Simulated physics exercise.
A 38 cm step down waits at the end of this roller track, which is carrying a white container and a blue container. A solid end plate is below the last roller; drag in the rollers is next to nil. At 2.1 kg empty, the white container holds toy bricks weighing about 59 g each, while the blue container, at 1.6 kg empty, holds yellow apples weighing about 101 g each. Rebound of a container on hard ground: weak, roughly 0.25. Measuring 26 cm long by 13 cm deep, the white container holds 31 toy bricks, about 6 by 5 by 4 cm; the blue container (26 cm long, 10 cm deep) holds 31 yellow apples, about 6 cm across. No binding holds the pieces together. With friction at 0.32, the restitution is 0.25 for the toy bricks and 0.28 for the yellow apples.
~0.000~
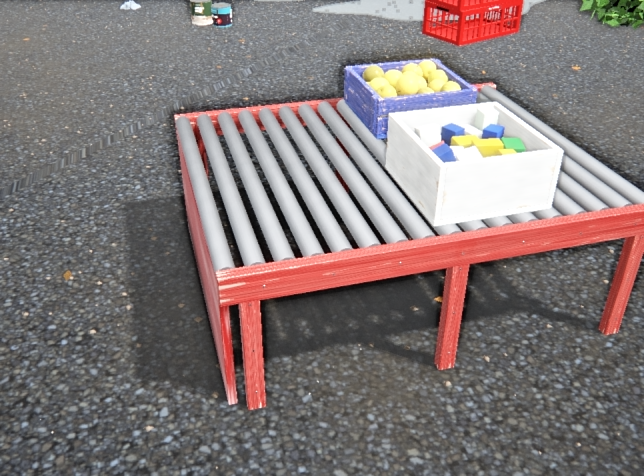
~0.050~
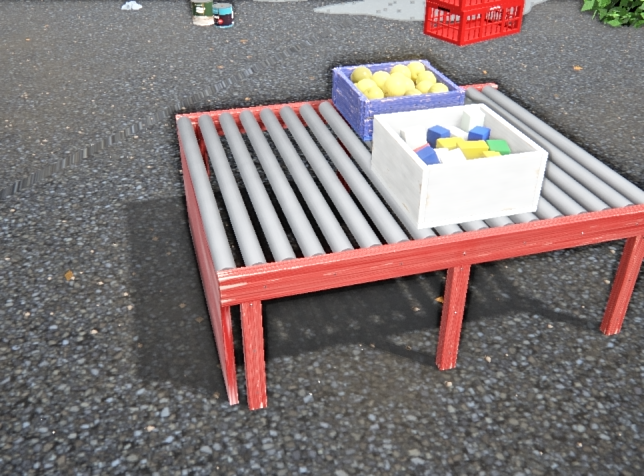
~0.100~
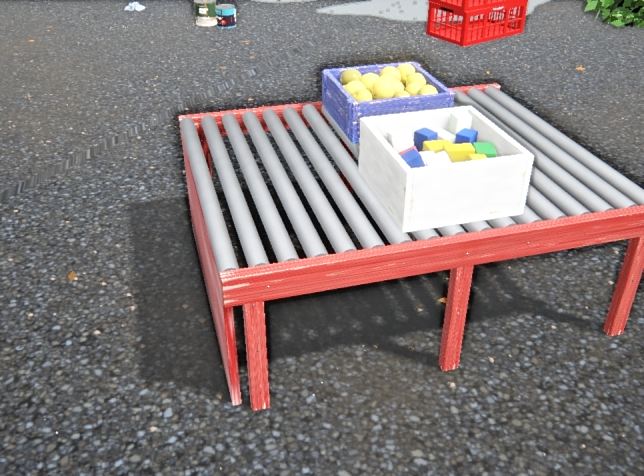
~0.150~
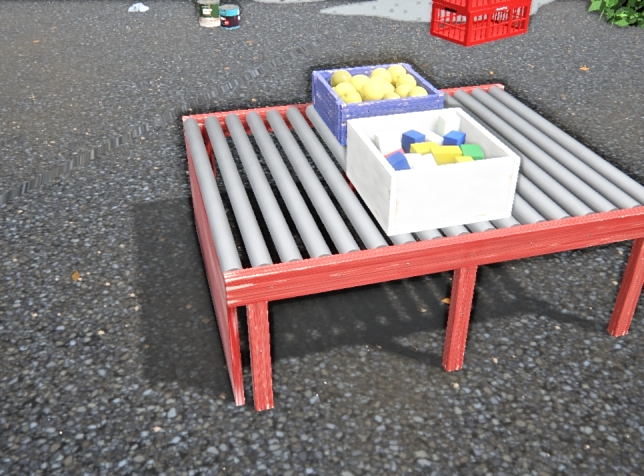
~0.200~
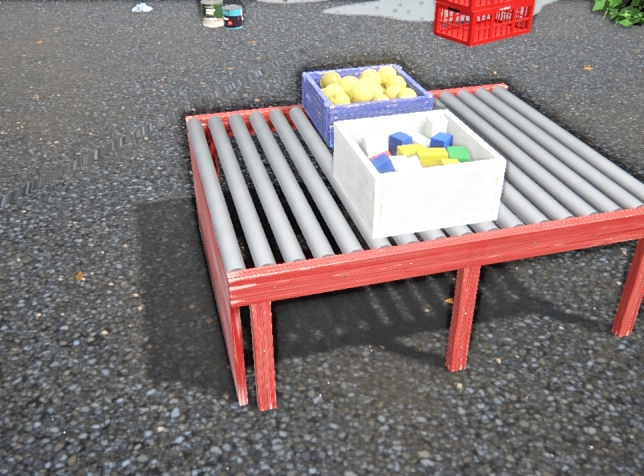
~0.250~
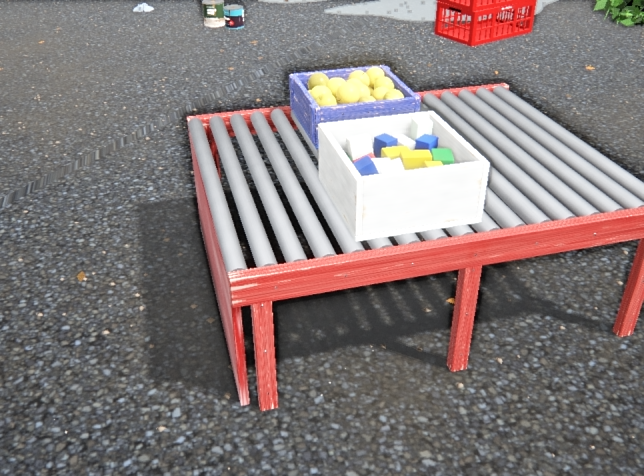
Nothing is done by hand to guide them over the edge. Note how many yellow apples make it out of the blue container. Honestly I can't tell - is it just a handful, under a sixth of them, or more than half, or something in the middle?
It loses more than one half of the load.
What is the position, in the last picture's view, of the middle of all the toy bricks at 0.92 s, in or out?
Their middle is around (156, 225).
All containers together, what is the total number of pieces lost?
About 40 in total.
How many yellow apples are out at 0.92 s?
0 or so by then.
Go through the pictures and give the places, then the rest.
In the first frame (places track the rim corner closest to us here; the camera pans a little), blue container (383, 99); white container (445, 165); 47 cm to the end; all still inside.
Blue container (369, 100); white container (428, 167); 43 cm to the end, in the second frame.
Blue container (357, 103); white container (412, 170); 39 cm to the end, in the third frame.
Blue container (346, 105); white container (397, 173); 35 cm to the end, in the fourth frame.
Blue container (334, 106); white container (381, 176); 31 cm to the end, in the fifth frame.
Blue container (320, 108); white container (363, 178); 26 cm to the end; all still inside, in the sixth frame.
After 0.57 s, the overhang begins.
After 0.92 s, the white container leans 16° with 0 of 31 out and the blue container leans 10° with 0 of 31 out.
After 1.12 s, the white container leans 58° with 0 of 31 out and the blue container leans 57° with 1 of 31 out.
After 1.47 s, the white container has gone over with 7 of 31 out and the blue container has gone over with 18 of 31 out.
When it is over (at 2.06 s), the white container has gone over with 15 of 31 out and the blue container has gone over with 26 of 31 out. Asked share, 26 of 31, 84 per cent.
